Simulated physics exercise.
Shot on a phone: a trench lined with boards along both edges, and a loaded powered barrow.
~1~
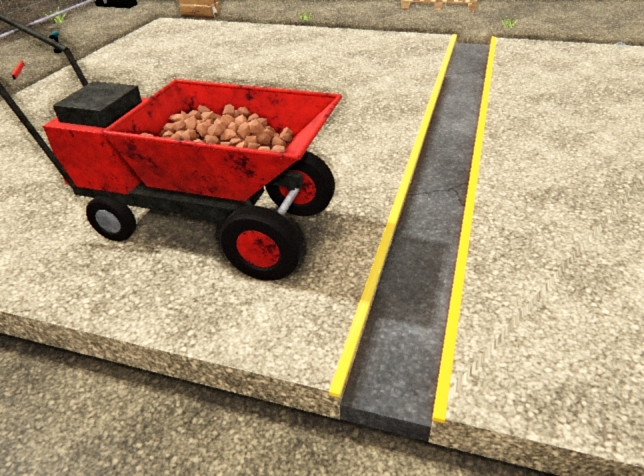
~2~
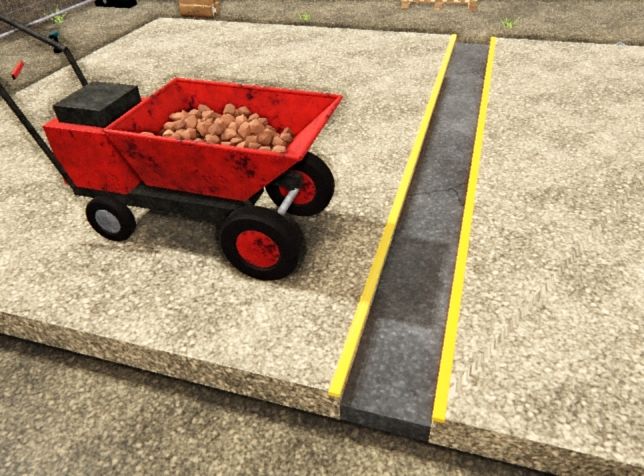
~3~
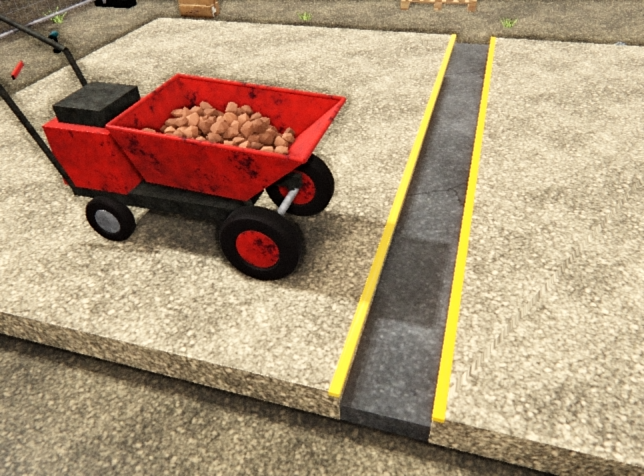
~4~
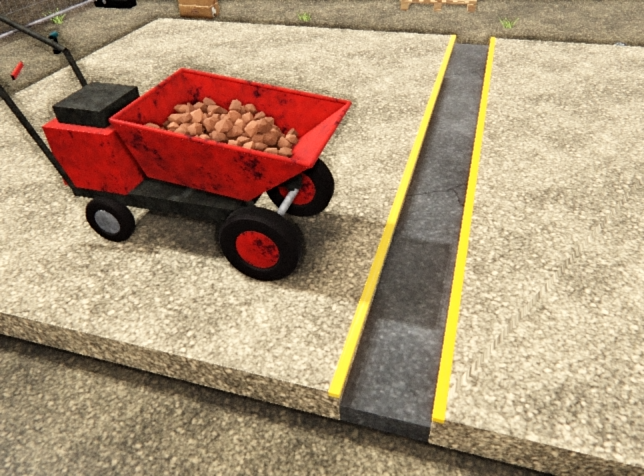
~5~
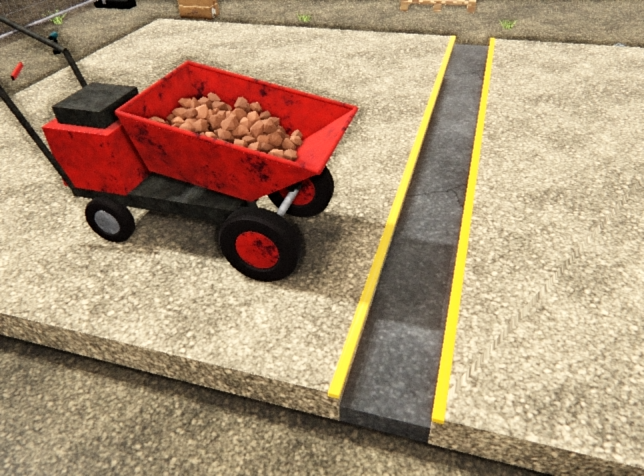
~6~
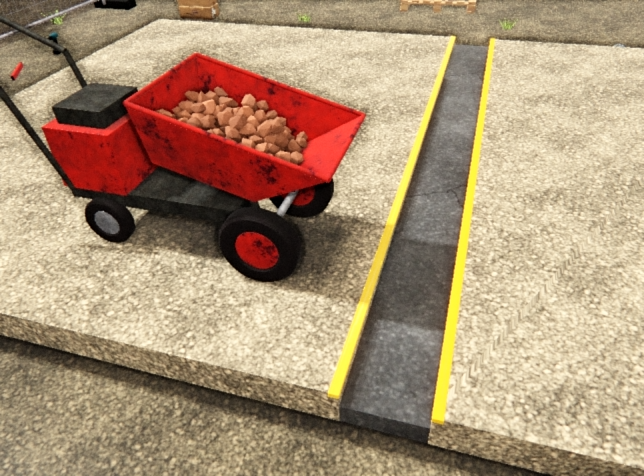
A red skip loaded with rubble slowly tilts toward the trench on its right.
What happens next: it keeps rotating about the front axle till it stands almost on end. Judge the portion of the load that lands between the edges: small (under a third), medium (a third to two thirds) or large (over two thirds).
Large.
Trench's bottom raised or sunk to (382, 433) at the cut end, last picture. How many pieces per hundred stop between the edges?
I'd say around 100 in a hundred.
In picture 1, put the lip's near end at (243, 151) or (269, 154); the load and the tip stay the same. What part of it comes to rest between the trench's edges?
About 60 percent at the first place and about 70 percent at the second.
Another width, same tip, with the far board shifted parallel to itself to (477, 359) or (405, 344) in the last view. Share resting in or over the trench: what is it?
Respectively, 90 % and 50 %.
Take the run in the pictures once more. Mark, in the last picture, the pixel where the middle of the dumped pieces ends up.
I'd mark it at roughly (420, 266).
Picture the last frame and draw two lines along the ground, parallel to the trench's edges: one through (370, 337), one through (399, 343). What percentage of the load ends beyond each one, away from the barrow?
I reckon some 80 per cent and some 50 per cent.
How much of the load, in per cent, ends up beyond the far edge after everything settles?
Close to 10 per cent.
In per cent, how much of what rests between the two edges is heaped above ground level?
Roughly 45 percent.
Soon, skip tipped steeply; all in the skip.
A while on, skip tipped right over; most in the skip; a small part in or heaped over the trench; a stray few falling.
Towards the end, skip tipped right over; a small part in the skip; most in or heaped over the trench; a small part beyond it.
Finally, skip tipped right over; a small part in the skip; most in or heaped over the trench; a small part beyond it.
